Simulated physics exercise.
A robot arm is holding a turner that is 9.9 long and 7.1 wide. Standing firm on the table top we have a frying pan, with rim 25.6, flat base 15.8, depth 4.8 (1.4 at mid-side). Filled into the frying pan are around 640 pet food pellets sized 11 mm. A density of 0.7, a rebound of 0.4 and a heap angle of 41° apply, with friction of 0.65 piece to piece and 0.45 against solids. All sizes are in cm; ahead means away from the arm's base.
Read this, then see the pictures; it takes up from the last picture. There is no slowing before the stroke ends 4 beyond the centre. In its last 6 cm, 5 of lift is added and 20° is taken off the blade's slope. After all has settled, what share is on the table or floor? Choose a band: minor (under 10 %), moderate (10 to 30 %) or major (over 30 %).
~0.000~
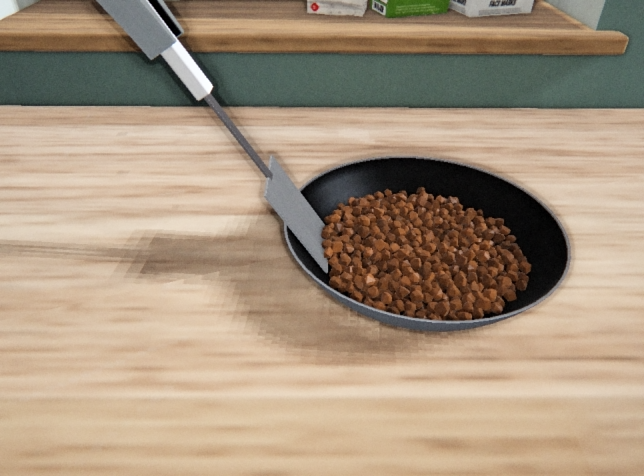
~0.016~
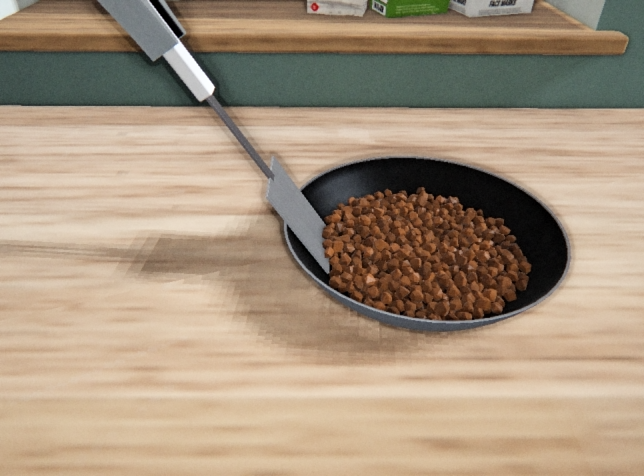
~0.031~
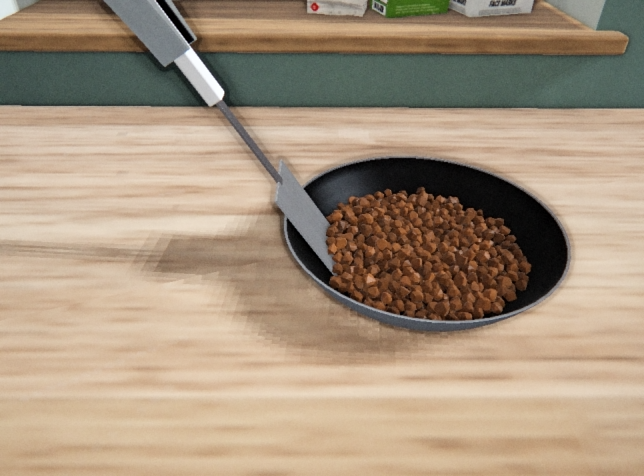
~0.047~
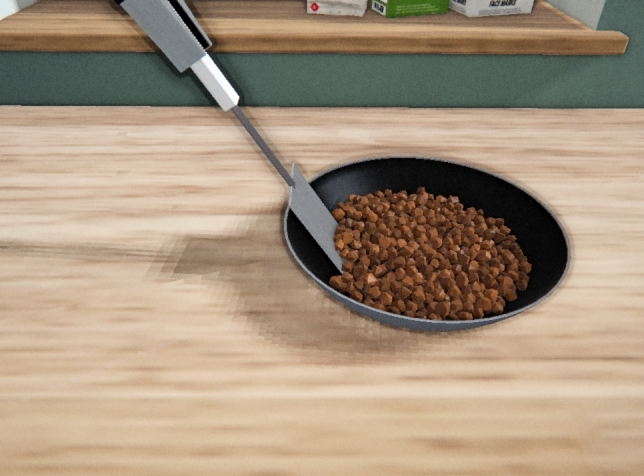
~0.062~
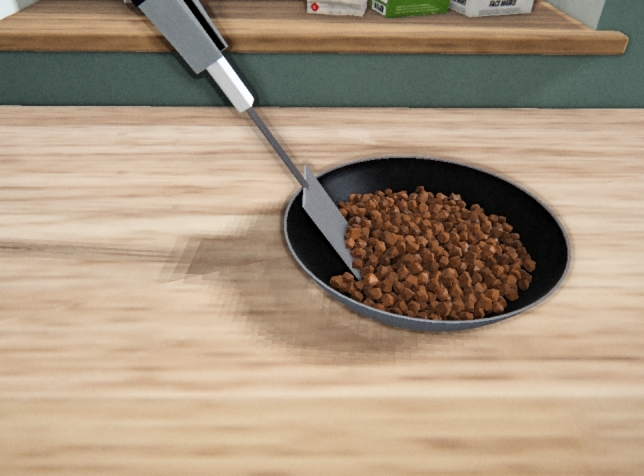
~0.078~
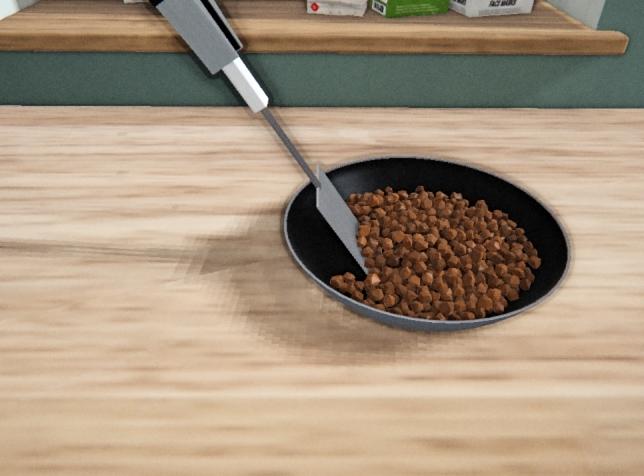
Minor.
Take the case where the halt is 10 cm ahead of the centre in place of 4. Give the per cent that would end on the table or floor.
That would give close to 30 per cent.
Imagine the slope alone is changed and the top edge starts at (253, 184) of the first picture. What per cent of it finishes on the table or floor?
About 5%.
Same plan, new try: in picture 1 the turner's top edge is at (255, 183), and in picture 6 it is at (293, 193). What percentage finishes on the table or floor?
Off the vessel, on the table or floor: Some 0 percent.
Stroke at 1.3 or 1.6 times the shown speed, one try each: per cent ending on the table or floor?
Roughly 5 per cent on the first try and 10 per cent on the second.
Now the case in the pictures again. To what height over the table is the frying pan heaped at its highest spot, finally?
Some 6.0 cm above the table.
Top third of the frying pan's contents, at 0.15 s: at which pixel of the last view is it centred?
I'd say close to (459, 230).
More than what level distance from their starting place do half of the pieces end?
Level distance of roughly 3 cm.
After 0.12 s, sloping 56°, highest piece 6 above the table; 644 in the frying pan.
After 0.15 s, sloping 48°, highest piece 7 above the table; 644 in the frying pan.
After 0.37 s, sloping 38°, highest piece 7 above the table; 632 in the frying pan, 9 on the table or floor, 3 on the blade or in flight.
After 1.42 s, sloping 38°, highest piece 6 above the table; 631 in the frying pan, 13 on the table or floor.
At rest, 631 in the frying pan, 13 on the table or floor. That is 2 % on the table or floor.
